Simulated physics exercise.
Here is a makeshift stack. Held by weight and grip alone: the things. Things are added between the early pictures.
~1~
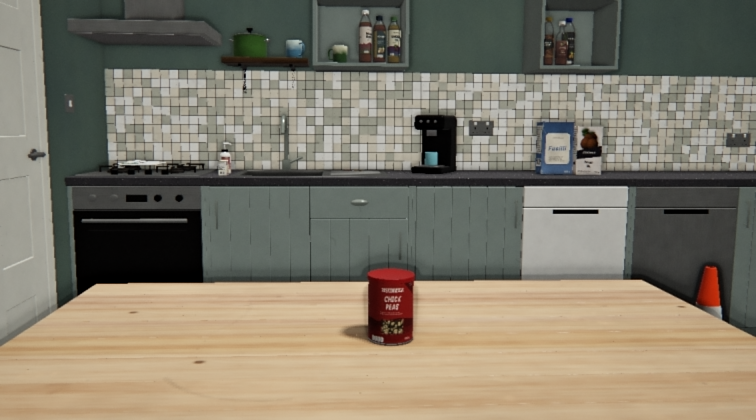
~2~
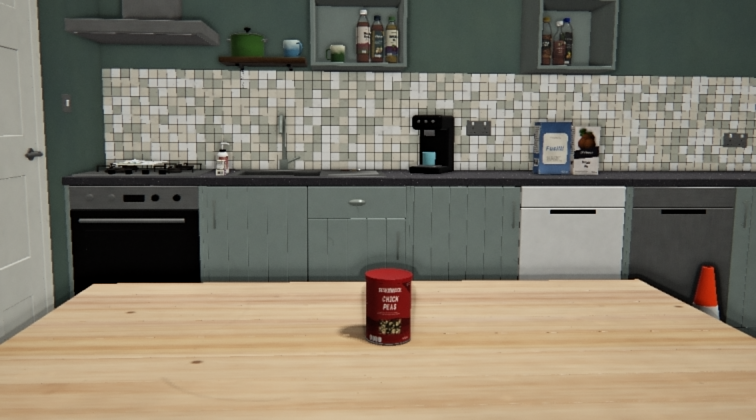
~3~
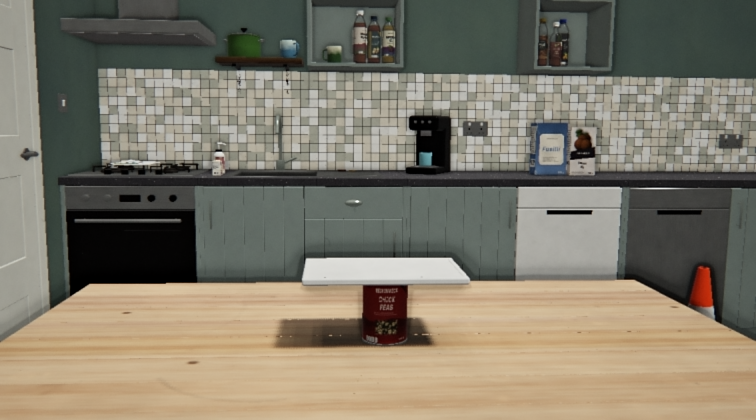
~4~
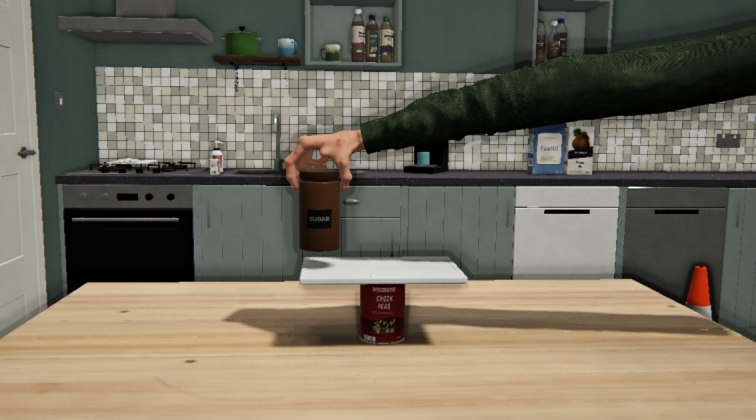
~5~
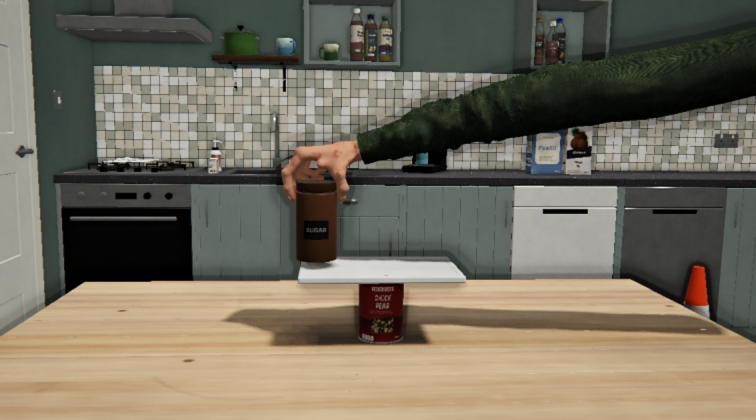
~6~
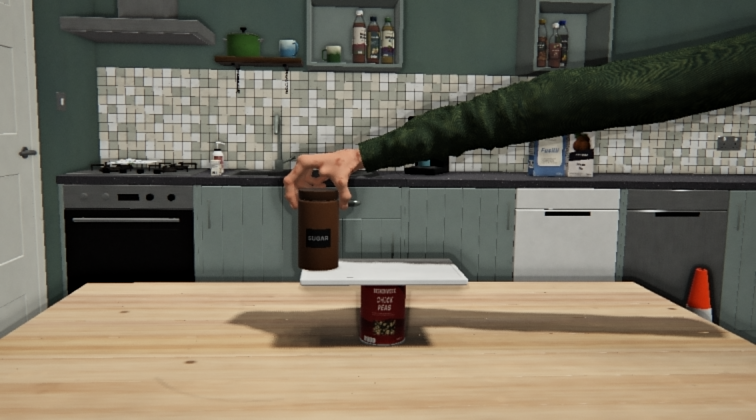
In a kitchen with green cabinets, a red tin of chick peas stands alone on a wooden table, and then a flat white board appears balanced on top of it. A hand in a dark green sleeve reaches in from the right and lowers a brown jar onto the board's left end, still gripping it.
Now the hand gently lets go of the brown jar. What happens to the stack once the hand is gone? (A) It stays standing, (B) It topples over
The answer is B.
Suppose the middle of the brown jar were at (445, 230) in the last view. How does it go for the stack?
Topples.
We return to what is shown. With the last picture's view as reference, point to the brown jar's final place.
The object ends up somewhere around (255, 319).
Then, 0.30 s past the last view, brown jar now fallen; white lid rocked 26° from its first pose.
Then, 0.40 s past the last view, white lid rocked 56° from its first pose.
Then, 0.50 s past the last view, white lid rocked 67° from its first pose.
Then, 0.60 s past the last view, white lid rocked 60° from its first pose.
Finally, fallen, brown jar; down or leaning hard in the stack, white lid; red tin still in place. Final places as the last picture's camera would see them, brown jar near (254, 319). The stack loses its balance.
